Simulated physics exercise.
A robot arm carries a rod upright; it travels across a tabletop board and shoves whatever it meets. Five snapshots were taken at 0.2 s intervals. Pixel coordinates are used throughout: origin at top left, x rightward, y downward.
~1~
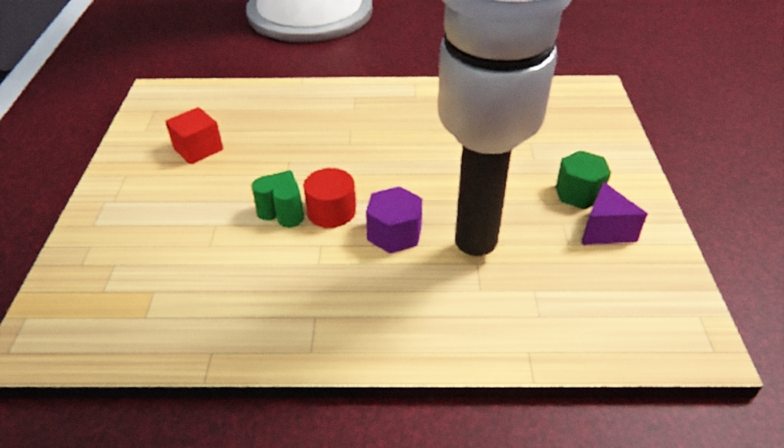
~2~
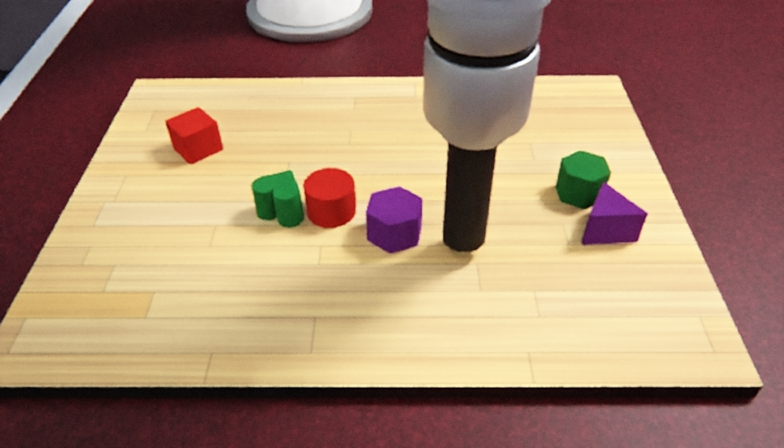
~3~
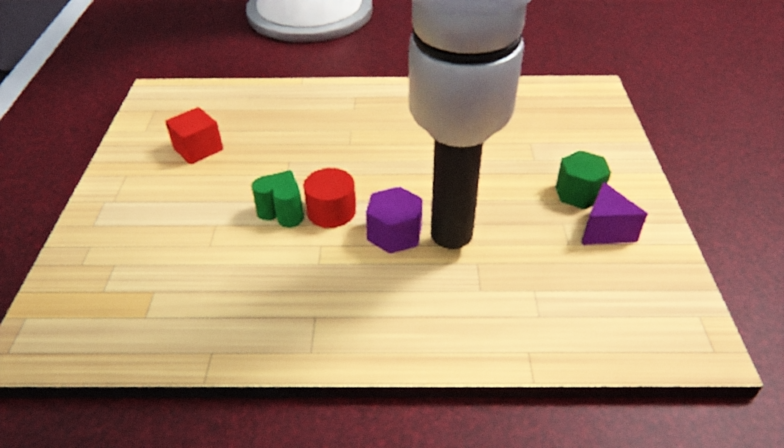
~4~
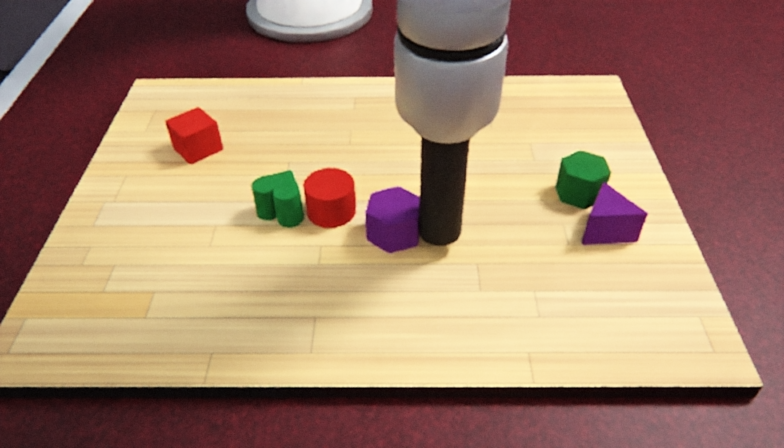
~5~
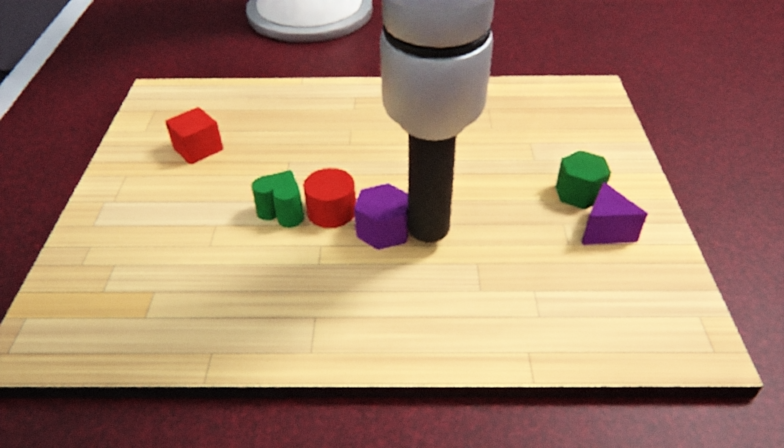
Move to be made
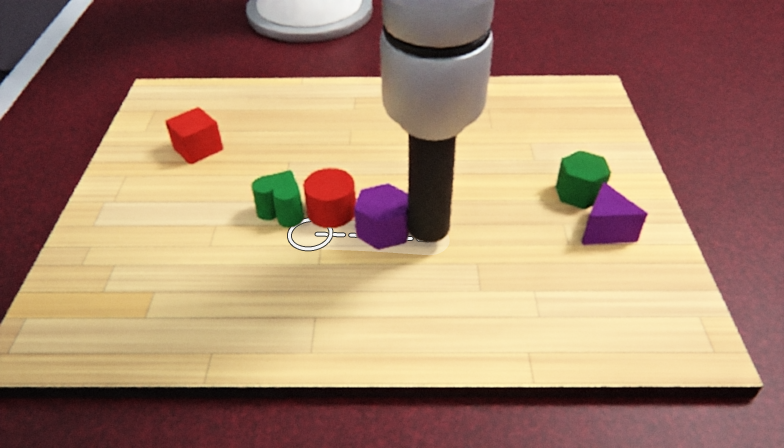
A robot arm moves its black rod left and nudges the purple hexagon slightly left.
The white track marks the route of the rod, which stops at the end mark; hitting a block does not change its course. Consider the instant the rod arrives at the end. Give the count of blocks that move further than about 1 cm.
I predict three or more.
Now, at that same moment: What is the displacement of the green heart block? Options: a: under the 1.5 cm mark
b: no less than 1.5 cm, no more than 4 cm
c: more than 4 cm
b.
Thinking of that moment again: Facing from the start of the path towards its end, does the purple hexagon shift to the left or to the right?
Facing from start to end, it shifts right.
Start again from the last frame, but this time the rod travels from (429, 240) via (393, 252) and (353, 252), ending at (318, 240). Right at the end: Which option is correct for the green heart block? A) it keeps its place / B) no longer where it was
Answer: B.
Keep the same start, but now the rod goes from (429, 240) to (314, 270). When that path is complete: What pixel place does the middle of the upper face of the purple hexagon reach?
I'd place it at (341, 199), taking the centre of its top.
Path on the board, from (429, 240) directly to (310, 234).
On the path given first. Halfway along, rod at (366, 224); green heart block at (263, 184); red circle at (299, 163); purple hexagon at (332, 185), turned 45° clockwise.
At the end, rod at (309, 222); green heart block at (247, 184); red circle at (284, 147); purple hexagon at (295, 176), turned 70° clockwise.
